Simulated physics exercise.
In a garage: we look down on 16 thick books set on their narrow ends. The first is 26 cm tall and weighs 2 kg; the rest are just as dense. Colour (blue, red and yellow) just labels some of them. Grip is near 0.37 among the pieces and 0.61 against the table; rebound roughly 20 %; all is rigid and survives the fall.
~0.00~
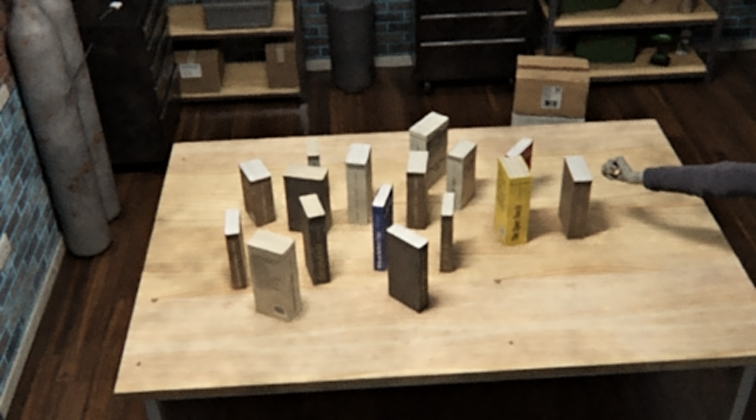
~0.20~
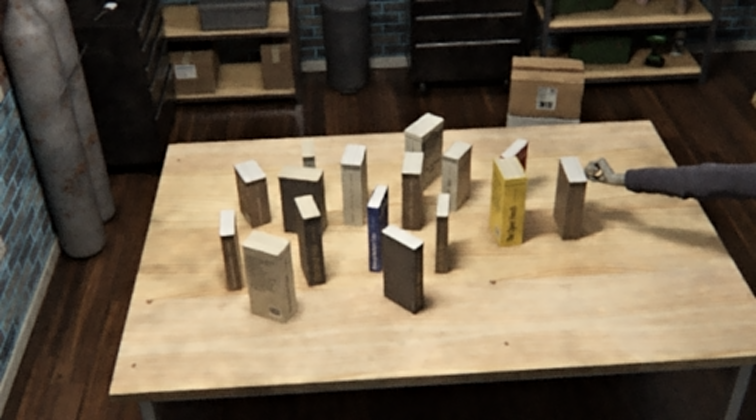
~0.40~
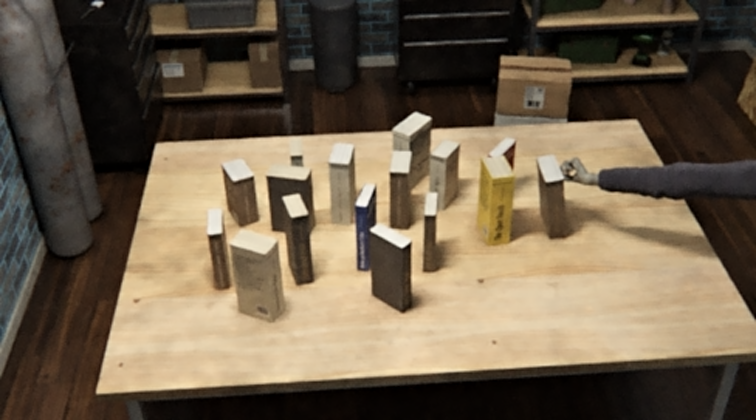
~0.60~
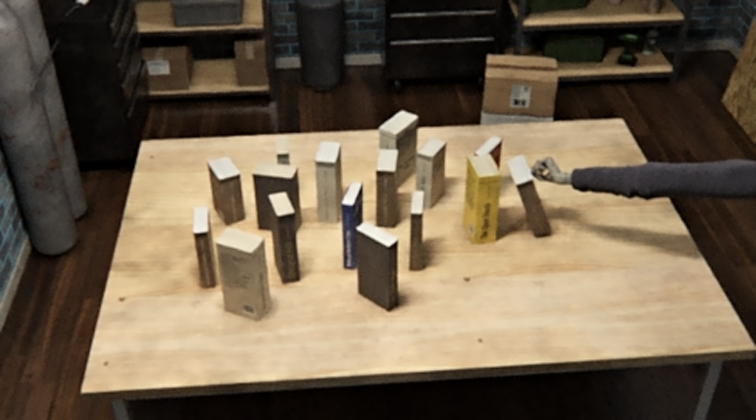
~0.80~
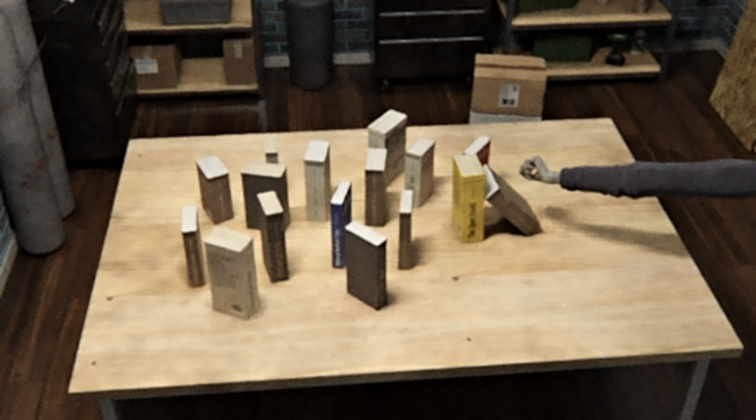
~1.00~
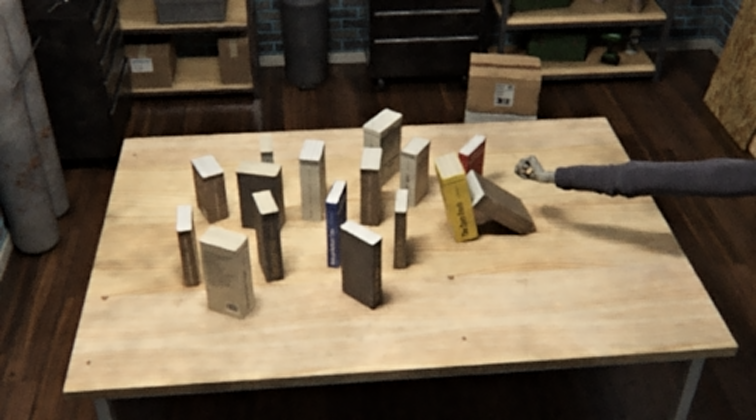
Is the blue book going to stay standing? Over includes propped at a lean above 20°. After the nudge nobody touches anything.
That book goes over.
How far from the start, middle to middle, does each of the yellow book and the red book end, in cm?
Moved: Yellow 20, red 0.
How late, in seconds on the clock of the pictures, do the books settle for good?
Around 2.0 s.
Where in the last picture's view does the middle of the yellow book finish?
Near (415, 222).
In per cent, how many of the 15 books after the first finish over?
Roughly 20 per cent of them.
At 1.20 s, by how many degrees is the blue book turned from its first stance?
About 0°.
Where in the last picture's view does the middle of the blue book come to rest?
Near (305, 239).
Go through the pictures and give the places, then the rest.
In the first frame (we follow the side turned to the camera; the camera pans a little), finger (607, 170) 6 cm from the first book; blue book (378, 240); yellow book (518, 212); red book (519, 148); no other piece has moved.
In the second frame, finger (589, 172) 12 mm from the first book; blue book (374, 241).
In the third frame, finger (563, 171) pushing; blue book (362, 240); no other piece has moved.
In the fourth frame, finger (537, 171) pushing; blue book (348, 238); no other piece has moved.
In the fifth frame, finger (525, 170) stopped; blue book (337, 237); no other piece has moved.
In the sixth frame, finger (520, 169) stopped; blue book (332, 237); yellow book (461, 209) tipped 13°; red book (472, 145); one has shifted.
Around 1.20 s, 1 of the 15 other books over; blue book unmoved; yellow book tipped 39°.
Around 1.36 s, 2 of the 15 other books over; blue book tipped 3°; yellow book tipped 71°.
Around 1.60 s, 3 of the 15 other books over; blue book tipped 68°; yellow book lying flat.
Finally (2.4 s), 3 of the 15 other books over; blue book lying flat; yellow book lying flat; red book unmoved. Twelve left standing. Seen by the last camera, middles, blue book near (305, 239), yellow book near (415, 222).
